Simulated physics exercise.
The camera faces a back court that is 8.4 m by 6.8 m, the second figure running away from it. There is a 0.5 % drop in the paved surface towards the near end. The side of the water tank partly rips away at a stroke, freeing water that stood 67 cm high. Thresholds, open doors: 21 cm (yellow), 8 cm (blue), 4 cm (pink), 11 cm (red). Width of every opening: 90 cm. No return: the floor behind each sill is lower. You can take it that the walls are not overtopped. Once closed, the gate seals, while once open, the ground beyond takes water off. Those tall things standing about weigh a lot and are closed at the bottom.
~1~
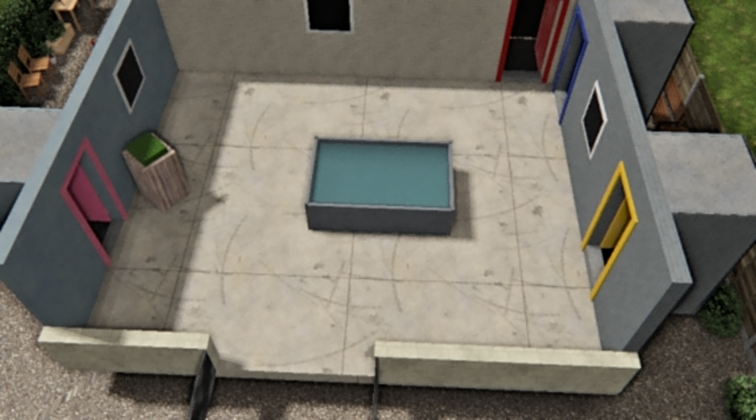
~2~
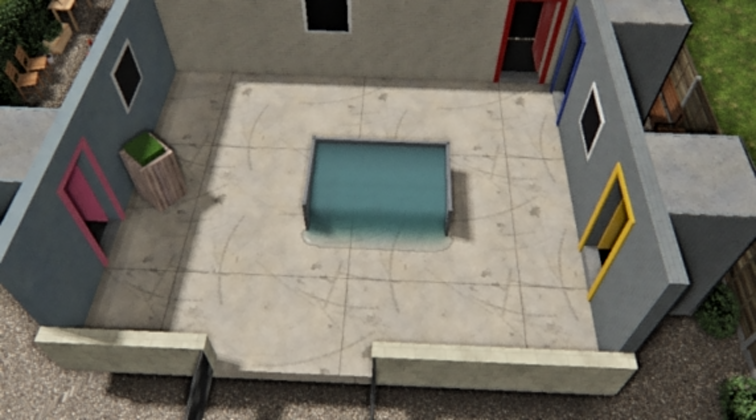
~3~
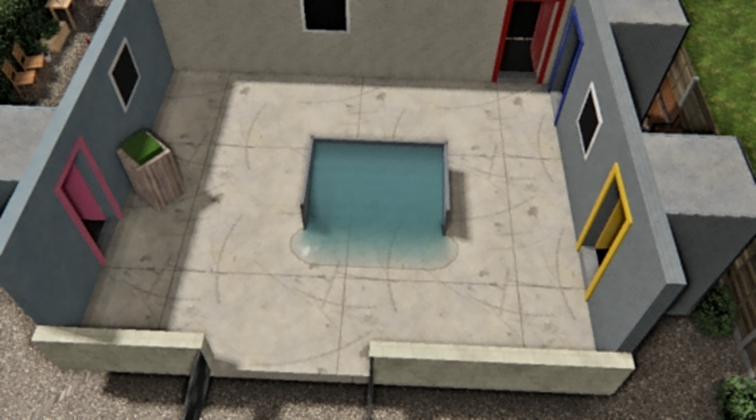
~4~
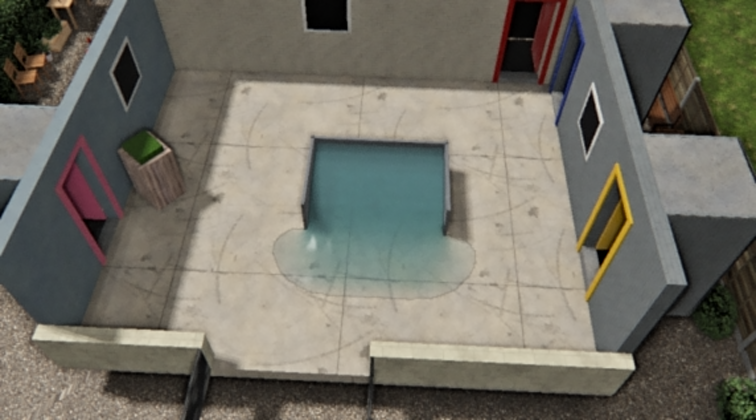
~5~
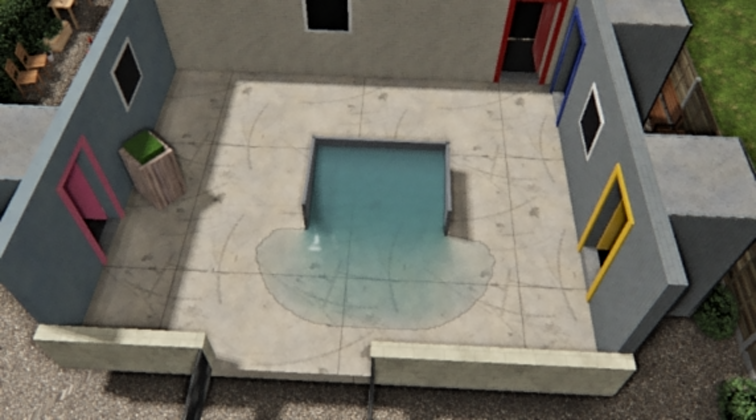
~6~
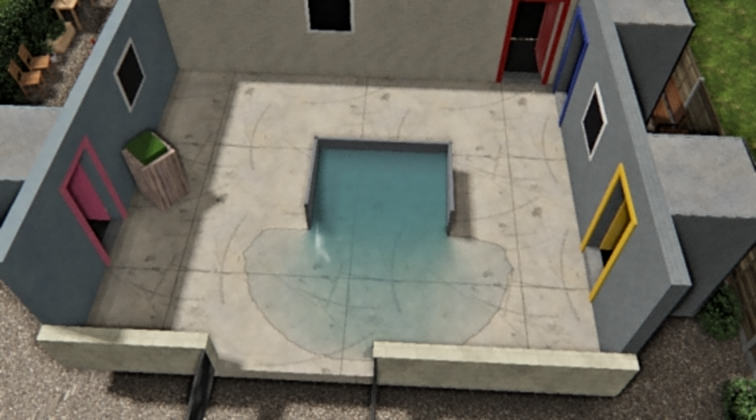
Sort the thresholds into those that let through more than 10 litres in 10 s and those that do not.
Sorted: Yellow door does not; blue door does not; pink door does not; red door does not.
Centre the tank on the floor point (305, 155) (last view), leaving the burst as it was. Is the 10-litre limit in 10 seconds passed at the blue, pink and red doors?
Well, against that limit, at blue it's within bounds, at pink it's too much, and at red it's within bounds.
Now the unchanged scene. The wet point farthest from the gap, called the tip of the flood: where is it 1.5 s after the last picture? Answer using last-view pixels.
Near (123, 349).
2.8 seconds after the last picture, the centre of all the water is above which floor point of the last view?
Roughly (416, 287) in the last picture.
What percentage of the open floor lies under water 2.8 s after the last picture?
Covered: Roughly 35 %.
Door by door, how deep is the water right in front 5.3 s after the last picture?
You'd see yellow at 8 cm, blue at 2 cm, pink at 2 cm and red at 9 cm.
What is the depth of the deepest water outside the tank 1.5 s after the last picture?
Peak depth: Approx. 32 cm.
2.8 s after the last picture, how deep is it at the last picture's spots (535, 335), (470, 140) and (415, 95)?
I'd read it as roughly 9, 0 and 0 cm, in that order.
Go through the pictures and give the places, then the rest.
Still water, 67 cm deep, in the water tank at (381, 175), in the first picture.
Water pours out at (377, 222) and has run 1.3 m, to (449, 238); typically 9 cm deep outside, 67 cm at the water tank's back, in the second picture.
The front is at (454, 252), 1.5 m from the gap at (375, 223); 1.8 m2 of floor is under water; 66 cm left at the back of the water tank, in the third picture.
Water pours out at (375, 225) and has run 1.8 m, to (465, 272); typically 11 cm deep outside, 58 cm at the water tank's back, in the fourth picture.
The front is at (467, 303), 2.2 m from the gap at (376, 225); 6.0 m2 of floor is under water; 57 cm left at the back of the water tank, in the fifth picture.
Water pours out at (379, 225) and has run 2.5 m, to a hidden place; typically 7 cm deep outside, 54 cm at the water tank's back, in the sixth picture.
Then, 0.7 s after the last picture water covers 25 % of the floor and is deepest (42 cm) near (390, 352); yellow door not reached, blue door not reached, pink door not reached, red door not reached.
Then, 1.5 s after the last picture water covers 25 % of the floor and is deepest (32 cm) near (594, 373); yellow door not reached, blue door not reached, pink door not reached, red door not reached.
Then, 2.8 s after the last picture water covers 35 % of the floor and is deepest (25 cm) near (594, 373); yellow door 13 cm at the sill, 0 L in, blue door not reached, pink door not reached, red door not reached.
Then, 5.3 s after the last picture water covers 55 % of the floor and is deepest (10 cm) near (594, 373); yellow door 8 cm at the sill, 0 L in, blue door 2 cm at the sill, 0 L in, pink door 2 cm at the sill, 0 L in, red door 9 cm at the sill, 0 L in.
Then, 9.3 s after the last picture water covers 70 % of the floor and is deepest (6 cm) near (520, 133); yellow door 4 cm at the sill, 0 L in, blue door 5 cm at the sill, 0 L in, pink door 3 cm at the sill, 0 L in, red door 5 cm at the sill, 0 L in.
